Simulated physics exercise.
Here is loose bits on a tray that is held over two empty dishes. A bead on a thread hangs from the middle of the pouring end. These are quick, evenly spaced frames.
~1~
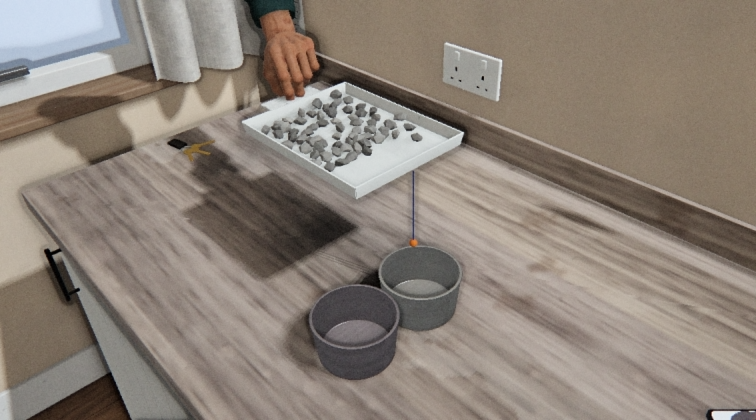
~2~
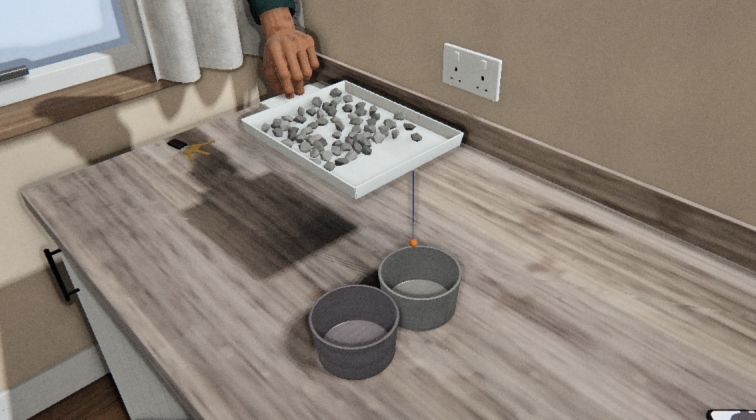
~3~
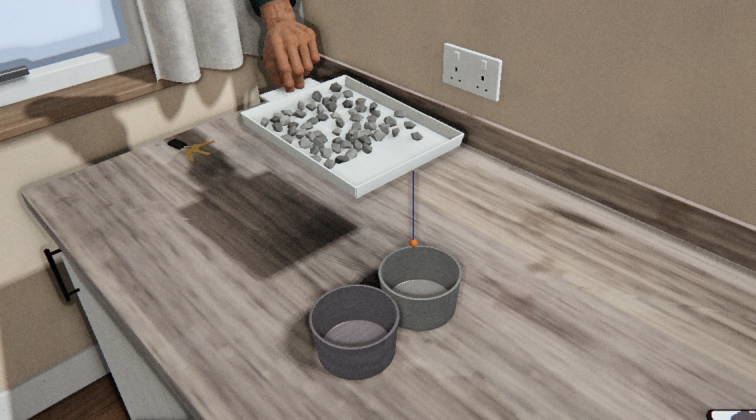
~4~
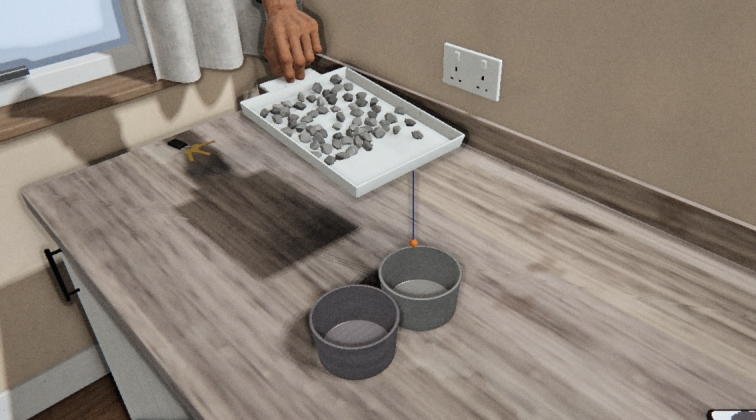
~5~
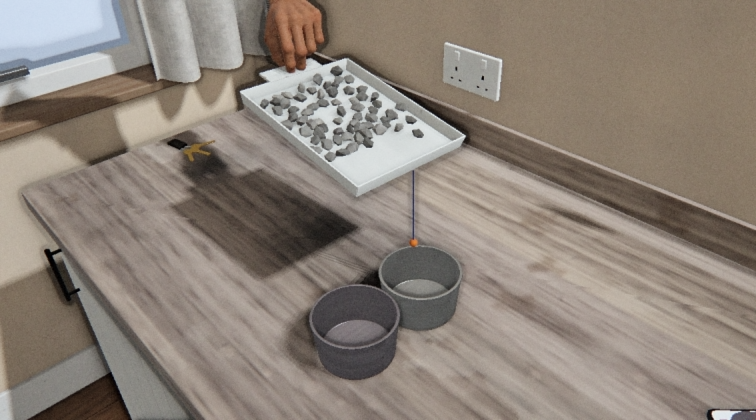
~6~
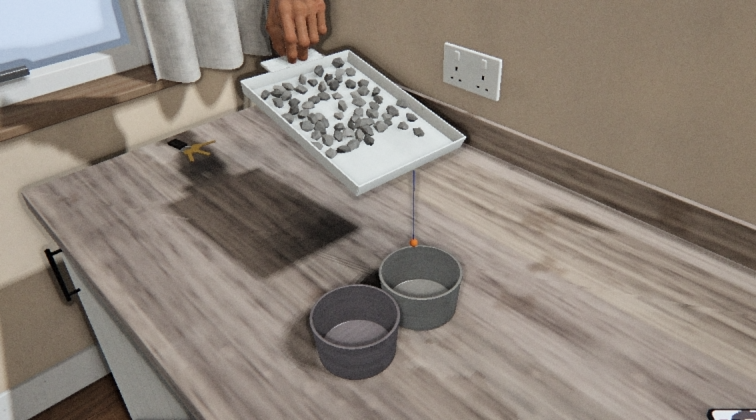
A hand gradually raising the back of a white tray of grey gravel, tilting it above two empty dishes on a wooden worktop.
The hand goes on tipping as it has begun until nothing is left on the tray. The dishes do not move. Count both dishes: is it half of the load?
Together they catch only the smaller part.
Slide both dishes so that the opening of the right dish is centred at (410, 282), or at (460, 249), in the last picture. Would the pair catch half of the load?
The first try: Not half. The second: More than half.
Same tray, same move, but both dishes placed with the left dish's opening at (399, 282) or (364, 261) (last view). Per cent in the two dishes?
The first gives 80 %, the second 0 %.
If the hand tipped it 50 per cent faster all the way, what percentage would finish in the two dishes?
Roughly 30 in a hundred.
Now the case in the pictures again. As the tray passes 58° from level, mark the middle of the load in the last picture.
Near (420, 142).
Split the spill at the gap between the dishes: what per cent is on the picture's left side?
Near 0 %.
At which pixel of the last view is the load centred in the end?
Near (459, 295).
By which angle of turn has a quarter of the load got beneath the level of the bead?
Roughly 85°.
Just after the last frame, tray tipped steeply; almost all on the tray; just a few in the air.
A moment on, tray tipped right over; roughly a third on the tray; about a tenth in the right dish; roughly a third outside both; roughly a quarter in the air.
Further on, tray tipped past a quarter turn; roughly a third in the right dish; roughly two thirds outside both.
When it is over, tray tipped past a quarter turn; not one in the left dish; roughly a third in the right dish; roughly two thirds outside both.
